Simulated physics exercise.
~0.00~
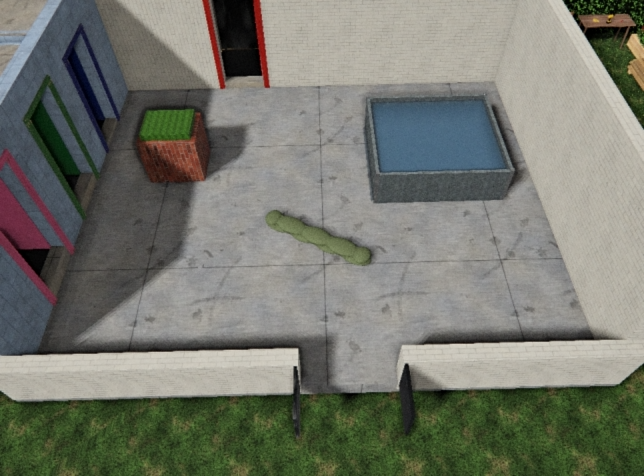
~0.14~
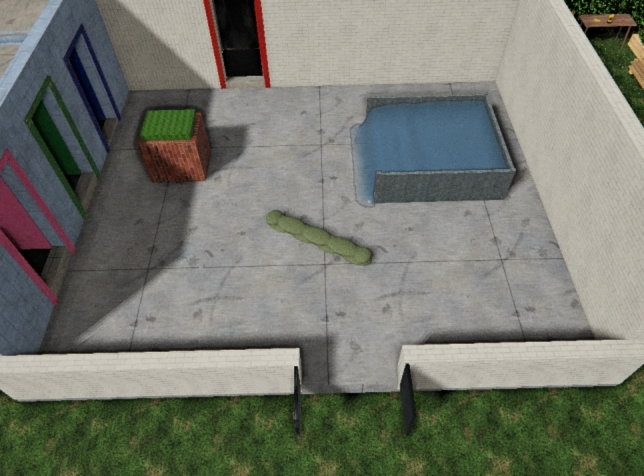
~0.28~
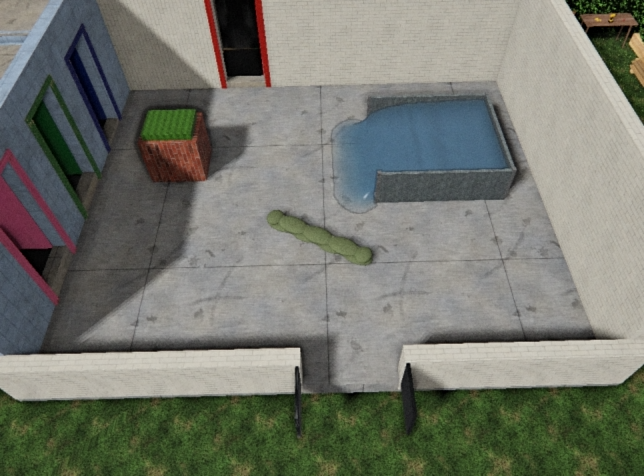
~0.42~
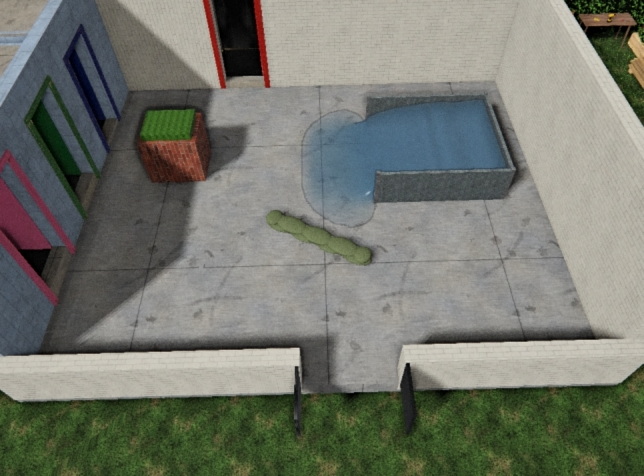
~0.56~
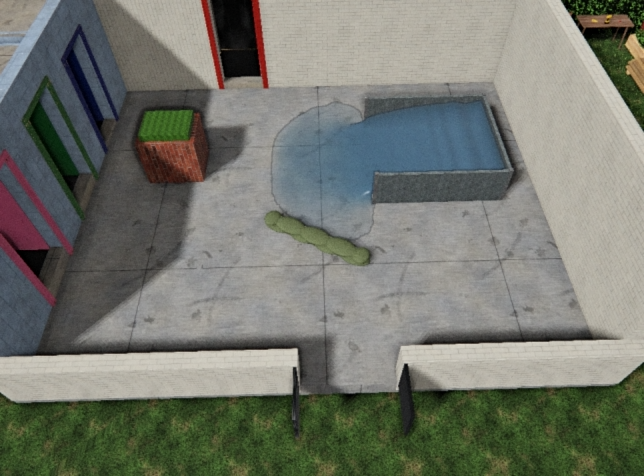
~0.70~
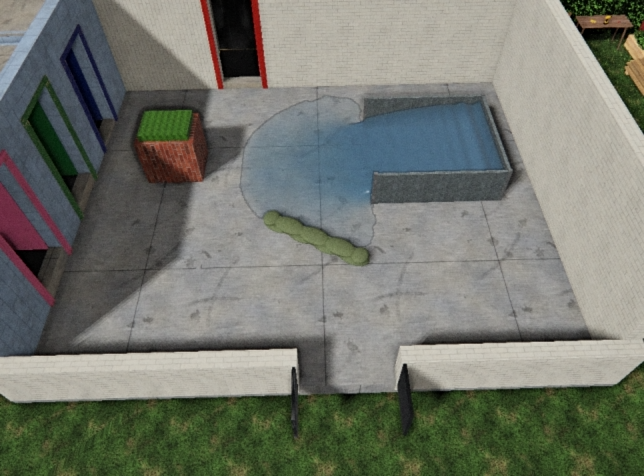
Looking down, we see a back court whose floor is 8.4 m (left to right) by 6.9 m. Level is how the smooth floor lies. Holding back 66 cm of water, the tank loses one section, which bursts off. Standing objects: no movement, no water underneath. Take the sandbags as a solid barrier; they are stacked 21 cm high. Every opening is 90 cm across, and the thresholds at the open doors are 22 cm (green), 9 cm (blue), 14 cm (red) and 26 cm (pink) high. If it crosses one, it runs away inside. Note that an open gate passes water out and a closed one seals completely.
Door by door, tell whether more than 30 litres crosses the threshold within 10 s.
Green door - no, blue door - yes, red door - no, pink door - no.
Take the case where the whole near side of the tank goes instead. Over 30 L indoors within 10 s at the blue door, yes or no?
Note: Blue door, short of the mark.
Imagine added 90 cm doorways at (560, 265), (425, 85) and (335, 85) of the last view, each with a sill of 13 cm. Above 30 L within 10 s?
Check each in turn: The first fails, the second fails, the third fails.
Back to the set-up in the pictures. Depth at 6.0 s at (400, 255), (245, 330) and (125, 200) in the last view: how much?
Reading - approx. 1 / 3 / 12 cm.
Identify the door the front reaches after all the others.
Door: Pink.
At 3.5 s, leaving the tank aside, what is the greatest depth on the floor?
Max depth: About 34 centimetres.
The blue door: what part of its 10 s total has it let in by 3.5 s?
That works out near 30%.
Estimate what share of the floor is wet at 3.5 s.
55 %.
After 1.4 s water covers 30 % of the floor and is deepest (35 cm) near (208, 167); green door not reached, blue door not reached, red door not reached, pink door not reached.
After 2.2 s water covers 45 % of the floor and is deepest (34 cm) near (214, 186); green door 12 cm at the sill, 0 L in, blue door 11 cm at the sill, 5 L in, red door 13 cm at the sill, 0 L in, pink door not reached.
After 3.5 s water covers 55 % of the floor and is deepest (34 cm) near (123, 102); green door 18 cm at the sill, 0 L in, blue door 21 cm at the sill, 31 L in, red door 11 cm at the sill, 0 L in, pink door 18 cm at the sill, 0 L in.
After 6.0 s water covers 65 % of the floor and is deepest (21 cm) near (35, 355); green door 15 cm at the sill, 0 L in, blue door 15 cm at the sill, 90 L in, red door 15 cm at the sill, 1 L in, pink door 12 cm at the sill, 0 L in.
After 10.0 s water covers 95 % of the floor and is deepest (16 cm) near (590, 362); green door 6 cm at the sill, 0 L in, blue door 7 cm at the sill, 108 L in, red door 5 cm at the sill, 2 L in, pink door 10 cm at the sill, 0 L in.
